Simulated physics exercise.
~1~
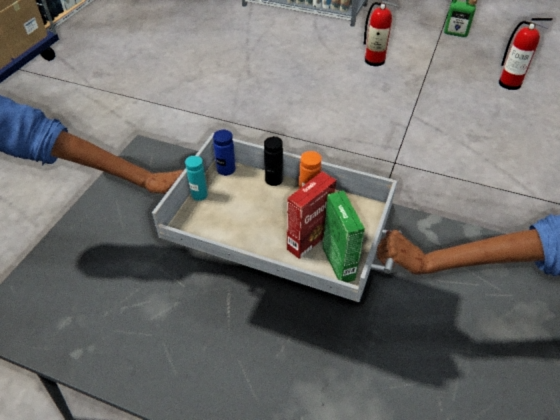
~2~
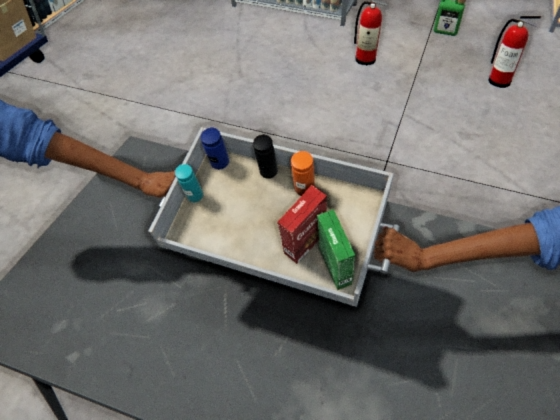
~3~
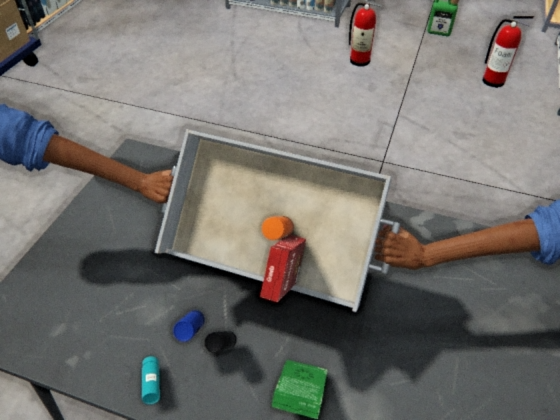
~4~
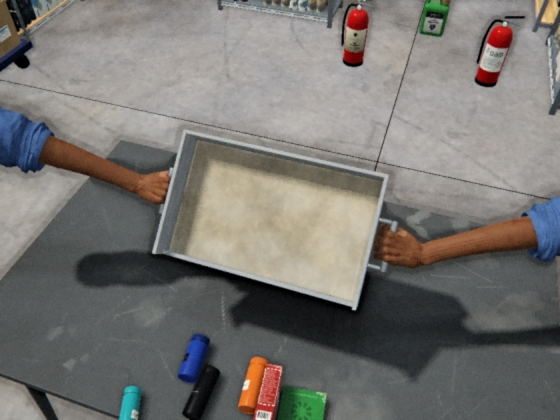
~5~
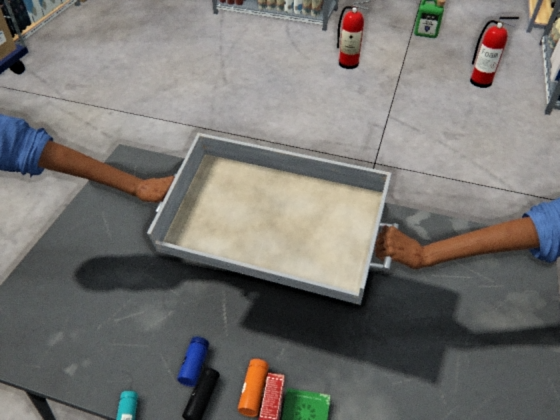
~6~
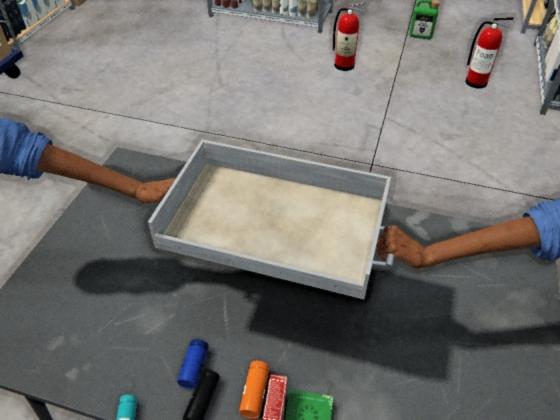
In a workshop, two hands held a shallow open crate of small bottles and boxes above a dark table and tipped its near side down, spilling everything onto the tabletop, then leveled the empty crate while the items lay still below it.
